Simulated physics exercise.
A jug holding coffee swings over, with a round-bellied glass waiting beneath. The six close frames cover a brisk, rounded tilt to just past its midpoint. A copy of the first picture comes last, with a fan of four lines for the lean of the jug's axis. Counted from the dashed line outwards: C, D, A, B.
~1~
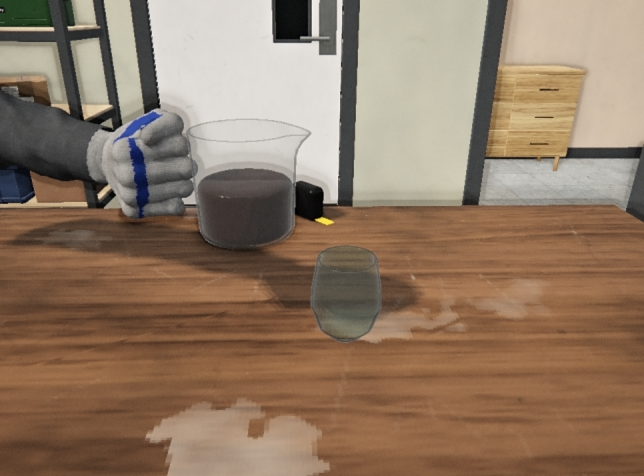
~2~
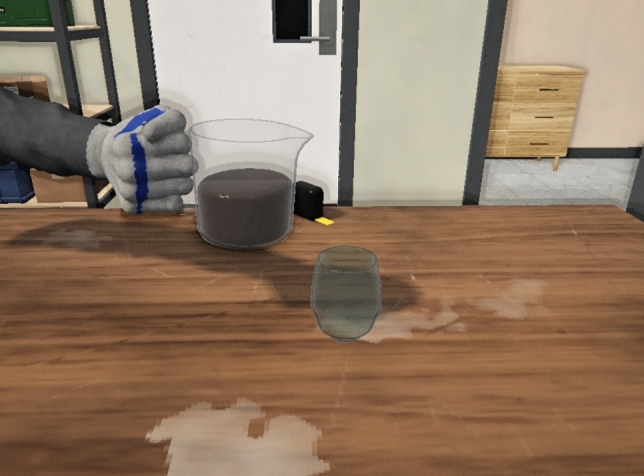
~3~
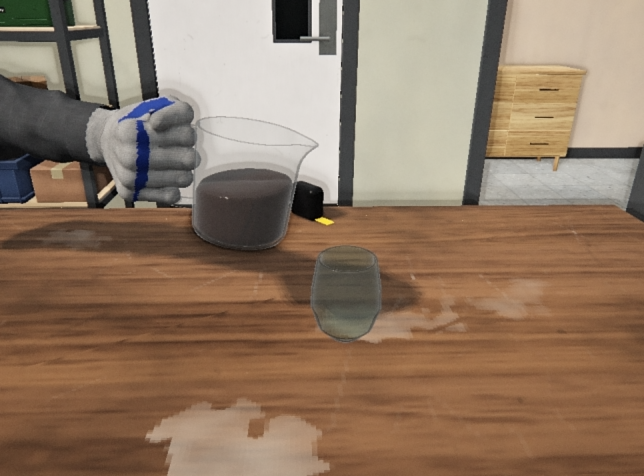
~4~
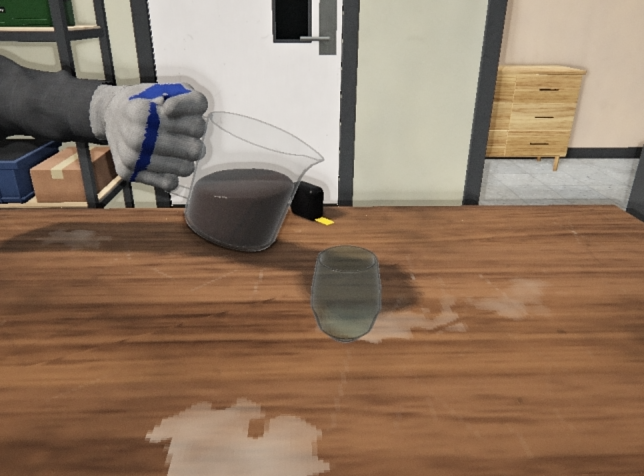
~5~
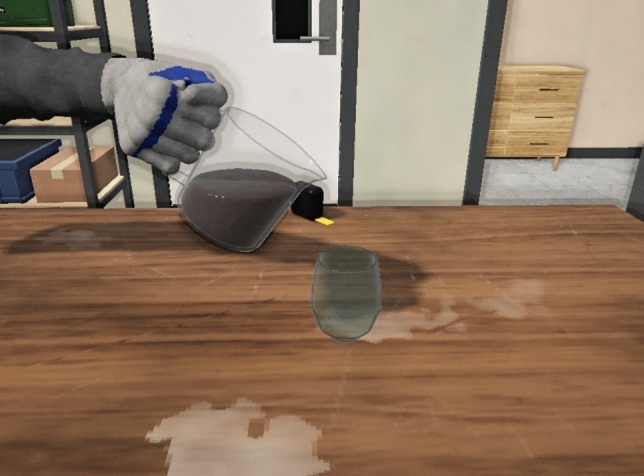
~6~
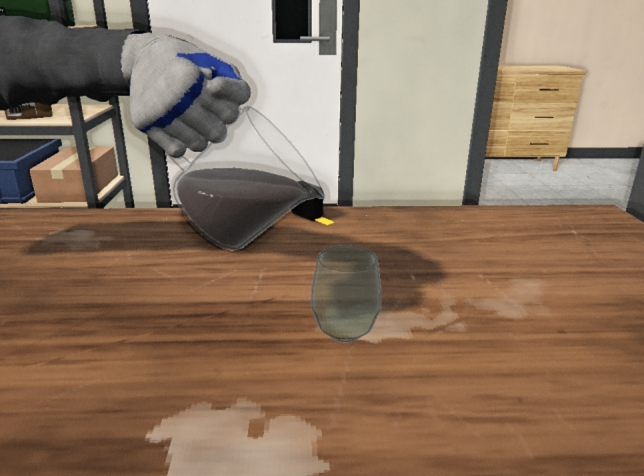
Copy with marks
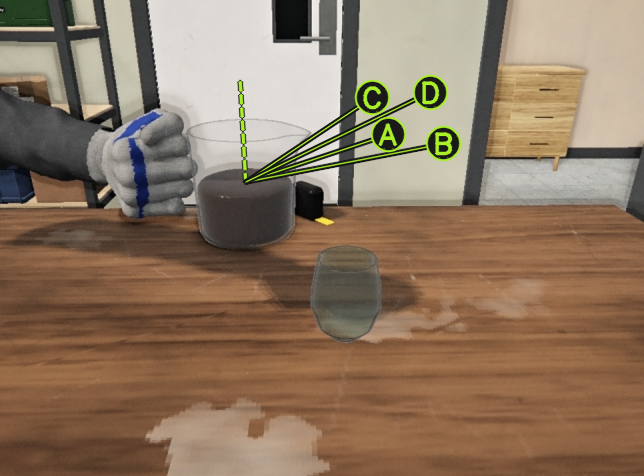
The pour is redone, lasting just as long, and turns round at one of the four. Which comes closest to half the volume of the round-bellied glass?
The answer is mark A.
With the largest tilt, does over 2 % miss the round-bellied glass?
Yes, it does.
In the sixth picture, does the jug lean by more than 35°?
Yes, it does.
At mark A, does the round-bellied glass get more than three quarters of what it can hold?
No, it does not.
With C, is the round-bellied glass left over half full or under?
Under half.
On the marked copy, A at (372, 139); B at (426, 147); C at (358, 107); D at (414, 99).
With A, the round-bellied glass ends with about 51 % of what it can hold; 4 % of the coffee is spilt.
With B, the round-bellied glass ends with about 61 % of what it can hold; 11 % of the coffee is spilt.
With C, the round-bellied glass ends with about 19 % of what it can hold.
With D, the round-bellied glass ends with about 34 % of what it can hold.
